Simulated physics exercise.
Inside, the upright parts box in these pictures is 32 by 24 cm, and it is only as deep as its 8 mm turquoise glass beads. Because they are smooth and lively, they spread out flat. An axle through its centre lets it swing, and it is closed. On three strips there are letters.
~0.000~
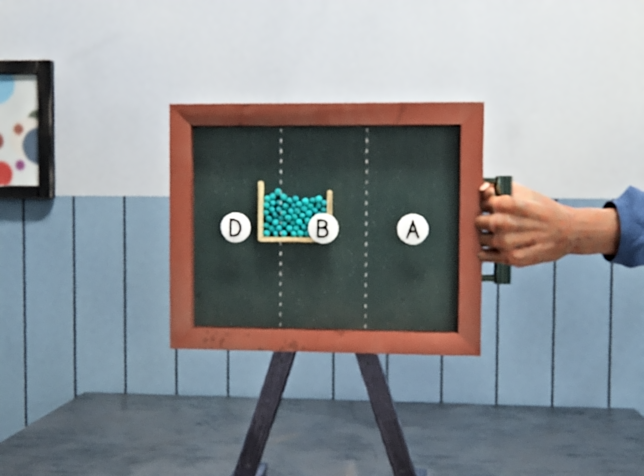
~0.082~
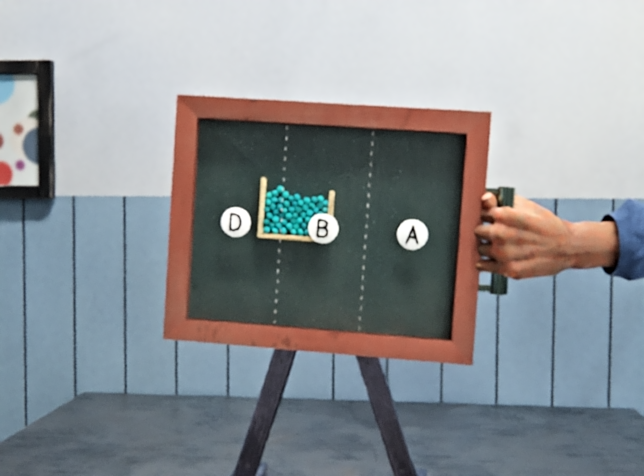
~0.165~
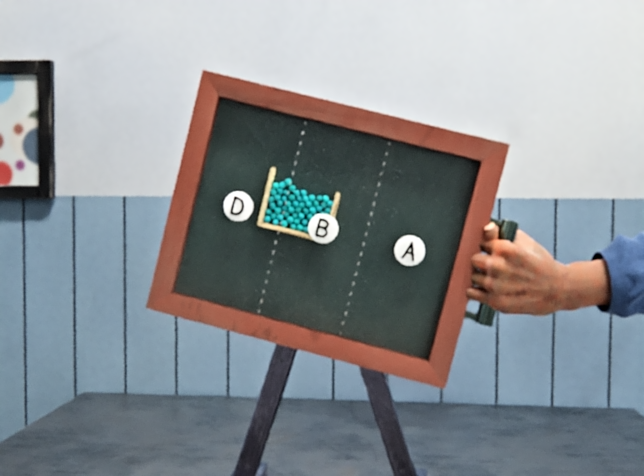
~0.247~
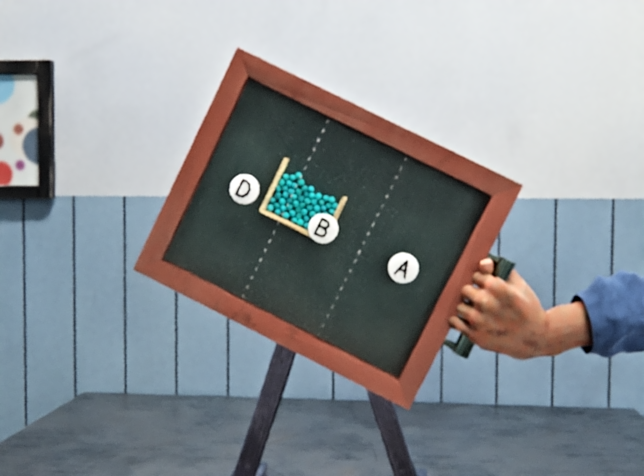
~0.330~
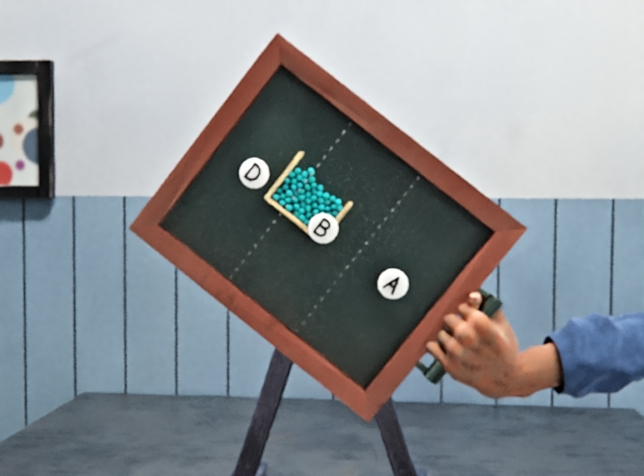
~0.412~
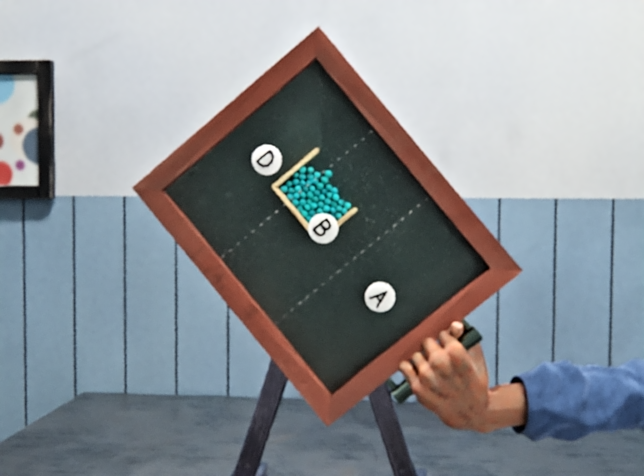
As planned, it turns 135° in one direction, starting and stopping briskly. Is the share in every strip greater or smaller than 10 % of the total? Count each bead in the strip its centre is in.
A, greater; B, smaller; D, smaller.
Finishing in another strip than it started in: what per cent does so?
100 per cent.
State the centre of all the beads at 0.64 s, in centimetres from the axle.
Position estimate: Right 2 cm, above 2 cm.
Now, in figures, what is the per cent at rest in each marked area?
Strip A: 100; strip B: 0; strip D: 0.
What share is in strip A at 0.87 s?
Share: Near 40 %.
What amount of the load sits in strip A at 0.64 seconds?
Roughly 5 per cent.
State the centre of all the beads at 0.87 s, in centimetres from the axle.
About 4 cm right and 8 cm below.
By 0.64 s, it stands 83° clockwise; the beads' middle is 2 cm right of and 2 cm above the centre; A 5 %, B 80 %, D 15 %.
By 0.87 s, it stands 117° clockwise; the beads' middle is 4 cm right of and 8 cm below the centre; A 40 %, B 60 %.
By 1.06 s, it stands 135° clockwise; the beads' middle is 1 cm left of and 14 cm below the centre; A 80 %, B 20 %.
All still by 1.7 s, it stands 135° clockwise; A 100 %, B 0 %, D 0 %.
